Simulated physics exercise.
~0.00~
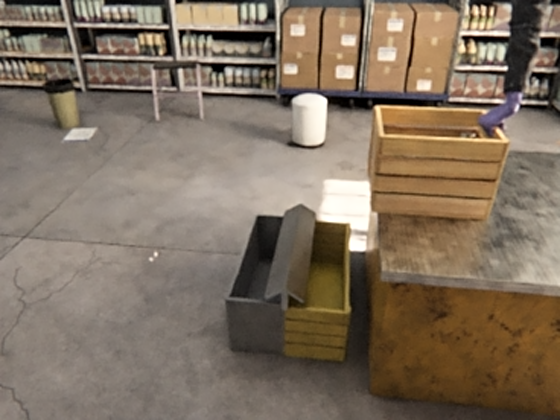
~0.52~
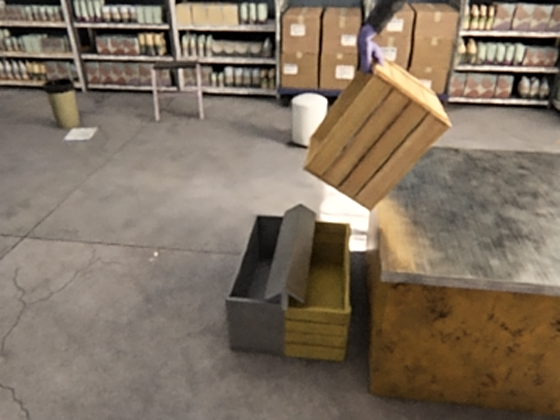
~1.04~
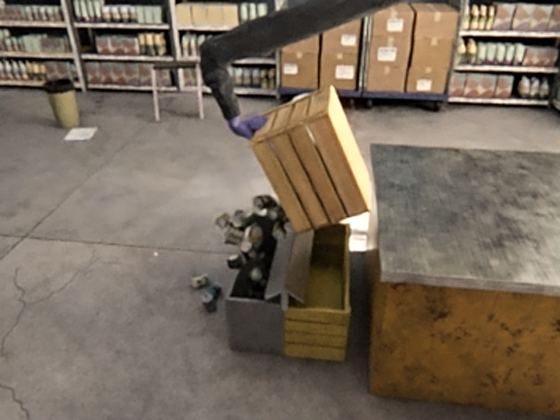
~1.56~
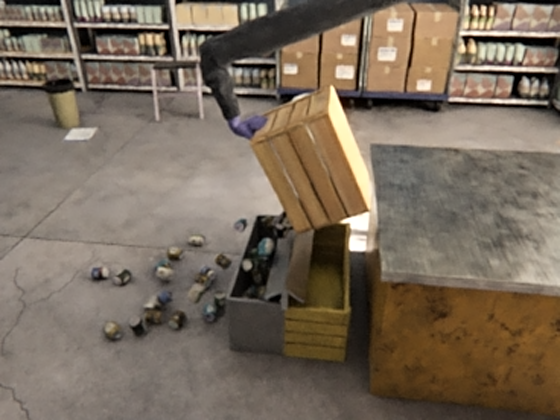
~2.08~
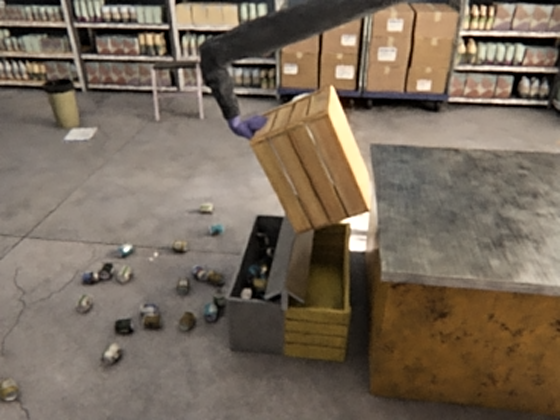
The clip opens on a wooden crate resting on a bench in a storeroom, with a gray tub and a yellow trough side by side on the floor to its left, a peaked divider between them. A purple-gloved hand on a dark arm lifts the crate's back, tipping it leftward over the bench edge. The crate tilts further and stops, held steeply above the containers. Small cans tumble out toward the gray tub, many landing inside while others spill past it and roll left across the floor. Finally, the yellow trough looks empty, and cans lie scattered beyond the partly filled gray tub.
